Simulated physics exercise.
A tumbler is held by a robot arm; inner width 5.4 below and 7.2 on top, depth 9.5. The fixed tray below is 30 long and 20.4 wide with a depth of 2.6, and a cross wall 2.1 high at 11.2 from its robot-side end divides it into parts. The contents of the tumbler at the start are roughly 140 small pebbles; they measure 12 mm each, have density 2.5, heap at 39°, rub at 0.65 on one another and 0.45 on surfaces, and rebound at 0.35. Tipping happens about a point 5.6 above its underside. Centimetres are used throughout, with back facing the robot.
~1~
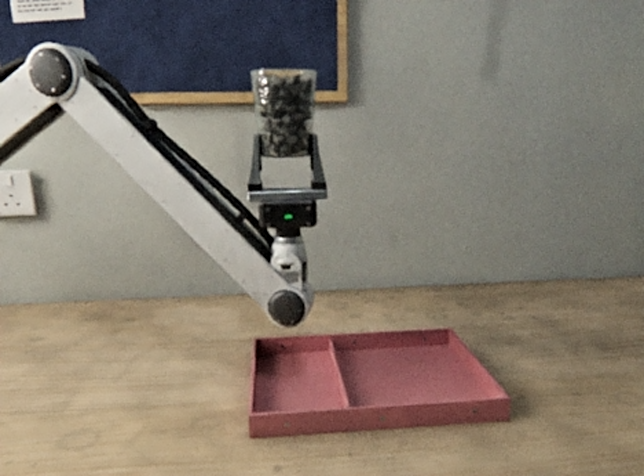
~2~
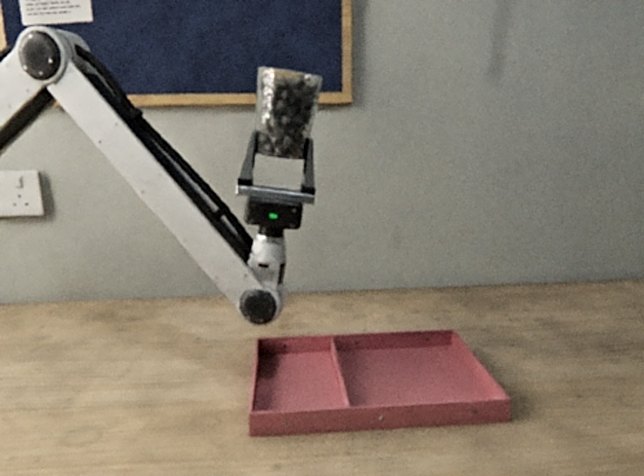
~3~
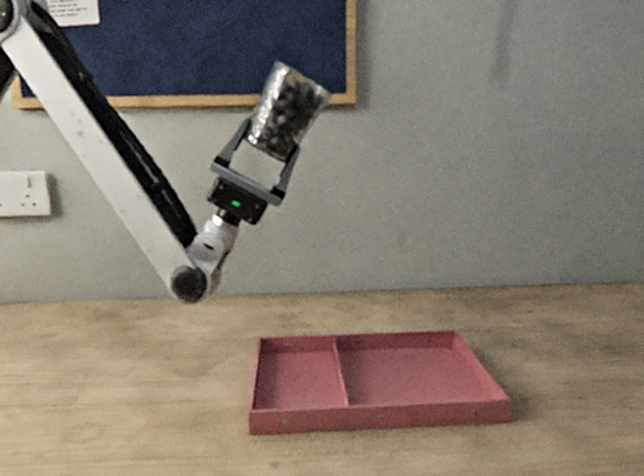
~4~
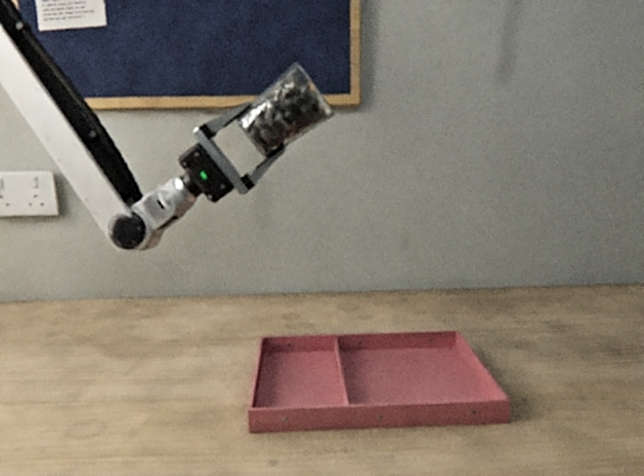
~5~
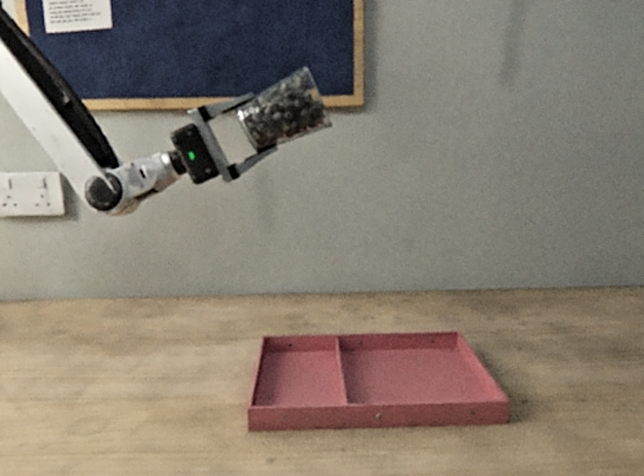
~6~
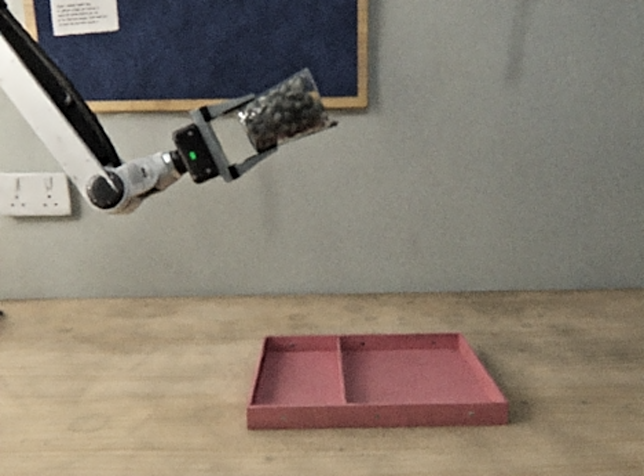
A robot arm tilts a clear tumbler of dark pebbles rightward above a pink tray.
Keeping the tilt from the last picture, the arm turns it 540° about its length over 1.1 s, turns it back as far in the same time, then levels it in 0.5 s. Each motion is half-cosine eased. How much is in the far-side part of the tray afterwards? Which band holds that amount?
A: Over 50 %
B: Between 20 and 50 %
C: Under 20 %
Answer: C.
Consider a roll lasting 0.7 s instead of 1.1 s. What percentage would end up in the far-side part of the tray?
Then: Approx. 5 %.
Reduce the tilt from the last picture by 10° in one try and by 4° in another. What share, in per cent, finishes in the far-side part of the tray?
Roughly 0 % on the first try and 0 % on the second.
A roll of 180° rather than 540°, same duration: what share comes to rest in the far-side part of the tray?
I'd put it at about 5 %.
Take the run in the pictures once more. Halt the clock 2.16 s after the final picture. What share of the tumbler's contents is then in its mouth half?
50 percent or so.
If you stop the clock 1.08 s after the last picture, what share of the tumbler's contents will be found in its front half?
Front-half share of contents: Approx. 50 per cent.
Then, 1.08 s after the last picture, tipped 67°, highest piece 39 above the table; 140 in the tumbler, 3 in the far-side part, 1 in flight or on a rim.
Then, 2.16 s after the last picture, tipped 67°, highest piece 40 above the table; 134 in the tumbler, 8 in the far-side part, 2 in flight or on a rim.
Then, 2.90 s after the last picture, upright, highest piece 41 above the table; 134 in the tumbler, 10 in the far-side part.
Then, 3.60 s after the last picture, upright, highest piece 41 above the table; 134 in the tumbler, 10 in the far-side part.
Final count, 134 in the tumbler, 10 in the far-side part. That is 7 % in the far-side part of the tray.
